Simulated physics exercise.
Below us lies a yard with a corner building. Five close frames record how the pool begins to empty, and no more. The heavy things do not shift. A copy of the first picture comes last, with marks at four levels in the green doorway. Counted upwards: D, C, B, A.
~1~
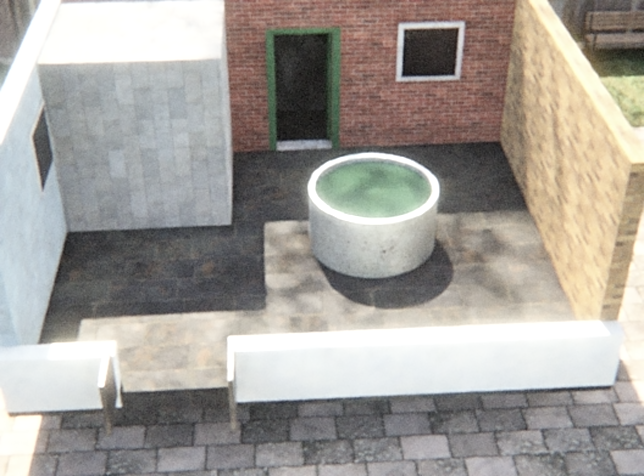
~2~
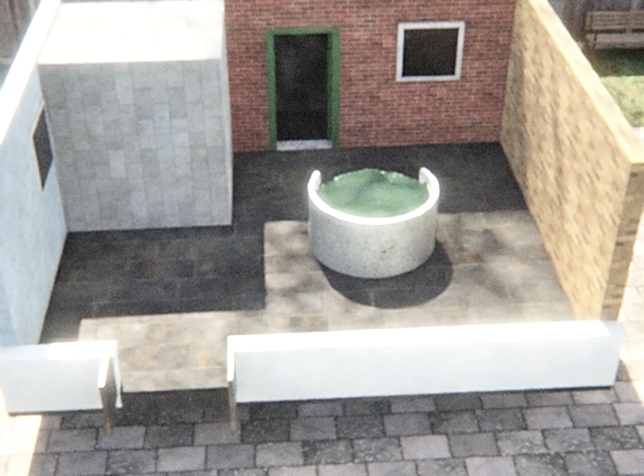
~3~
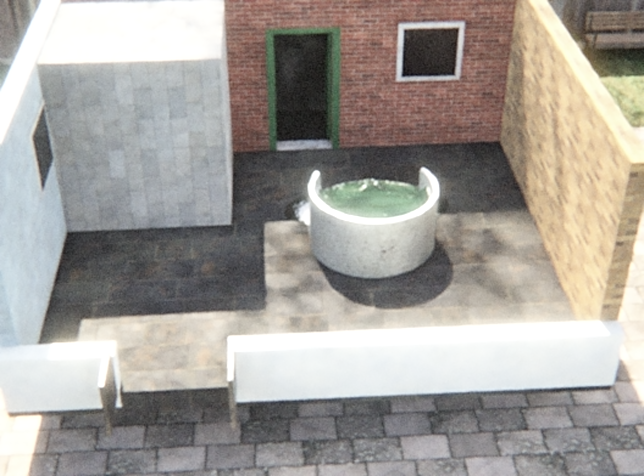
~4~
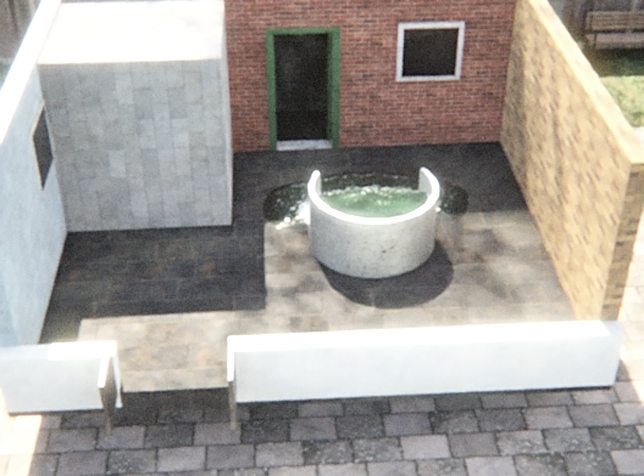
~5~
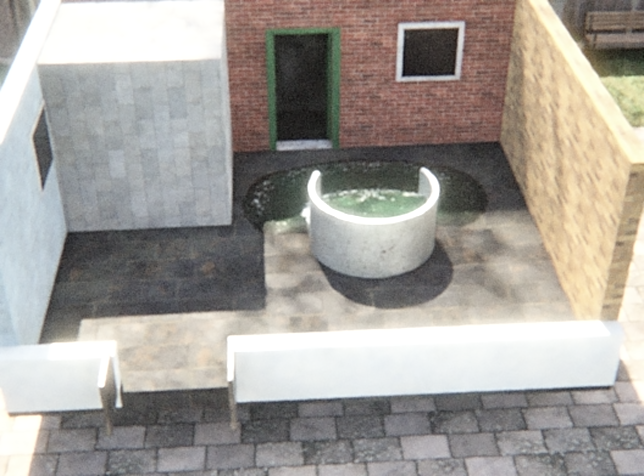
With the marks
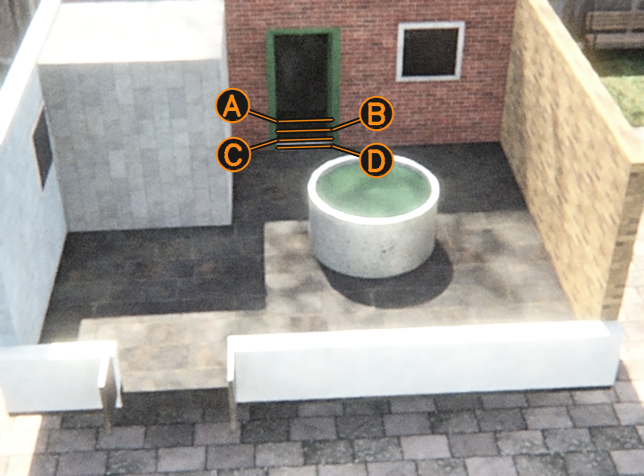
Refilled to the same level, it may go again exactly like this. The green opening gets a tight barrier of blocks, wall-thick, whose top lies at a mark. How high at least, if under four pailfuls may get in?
Use height B.
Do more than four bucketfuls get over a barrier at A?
No.
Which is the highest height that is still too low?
It is C.
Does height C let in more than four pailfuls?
Yes.
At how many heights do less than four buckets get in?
Two.
On the marked copy, A at (304, 120); B at (304, 130); C at (304, 139); D at (304, 146); from the bottom up D, C, B, A.
Choosing A, nothing gets over.
Choosing B, a splash gets over, under a bucket.
Choosing C, about 11 bucketfuls get in.
Choosing D, dozens of bucketfuls pour in.
